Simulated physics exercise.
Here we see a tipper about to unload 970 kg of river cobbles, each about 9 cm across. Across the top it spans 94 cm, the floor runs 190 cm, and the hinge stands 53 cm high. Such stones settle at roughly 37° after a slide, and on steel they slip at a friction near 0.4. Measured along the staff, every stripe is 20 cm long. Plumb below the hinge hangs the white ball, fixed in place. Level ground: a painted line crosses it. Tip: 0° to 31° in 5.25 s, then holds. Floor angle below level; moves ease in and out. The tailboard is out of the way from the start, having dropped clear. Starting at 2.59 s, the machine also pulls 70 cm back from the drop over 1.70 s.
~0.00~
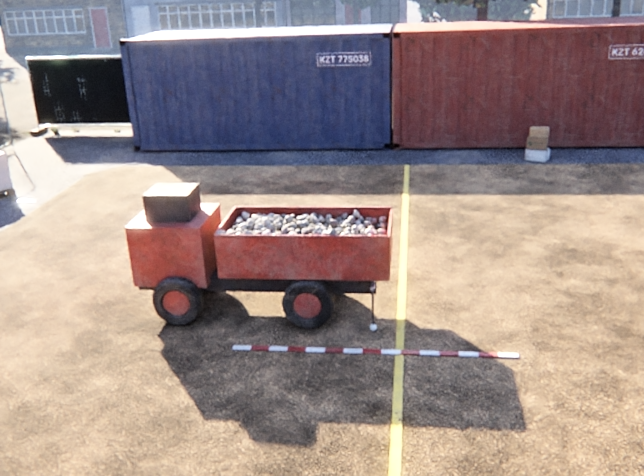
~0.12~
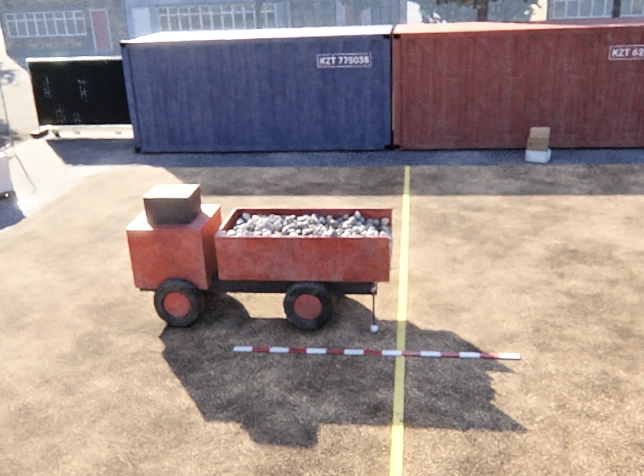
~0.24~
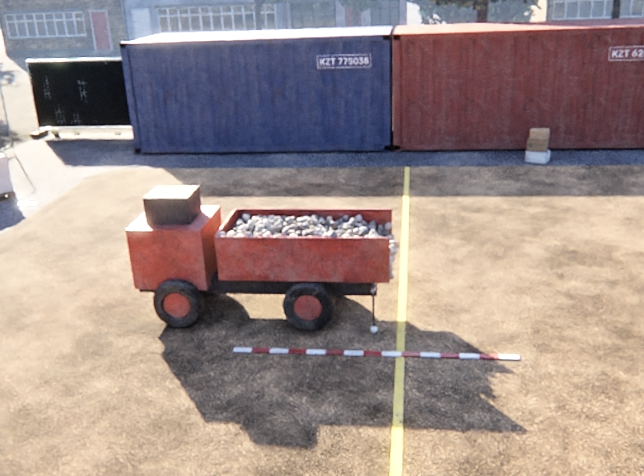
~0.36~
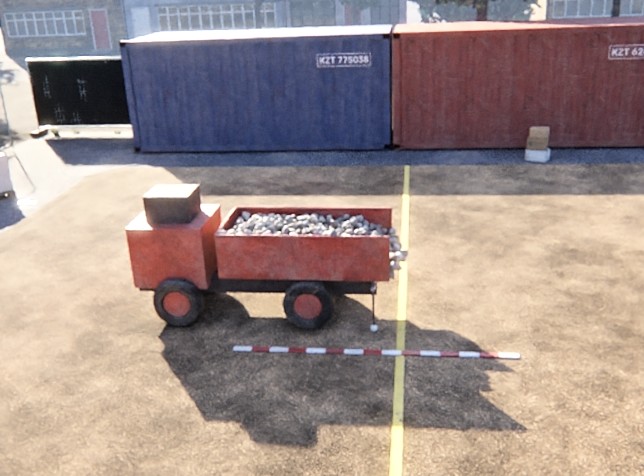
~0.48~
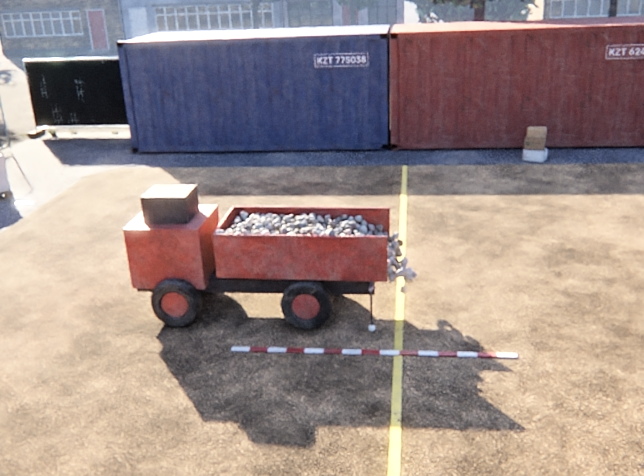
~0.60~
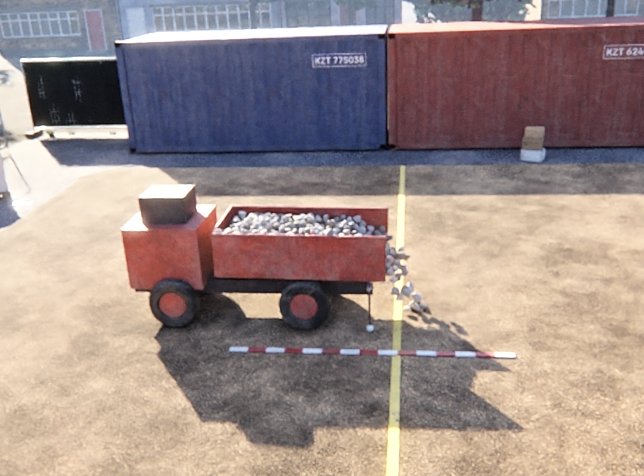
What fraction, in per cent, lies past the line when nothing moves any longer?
The fraction is about 25 per cent.
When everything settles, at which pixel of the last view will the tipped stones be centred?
Roughly (369, 301), I'd say.
After 3.9 s the floor is at 26°; 40 % in the body, 36 % short of the line, 25 % past the line; the foremost stones are at (472, 308).
After 5.3 s the floor is at 31°; 3 % in the body, 72 % short of the line, 25 % past the line; the foremost stones are at (473, 307).
After 5.7 s the floor is at 31°; 0 % in the body, 74 % short of the line, 26 % past the line; the foremost stones are at (473, 307).
After 8.4 s the floor is at 31°; 0 % in the body, 74 % short of the line, 26 % past the line; the foremost stones are at (473, 307).
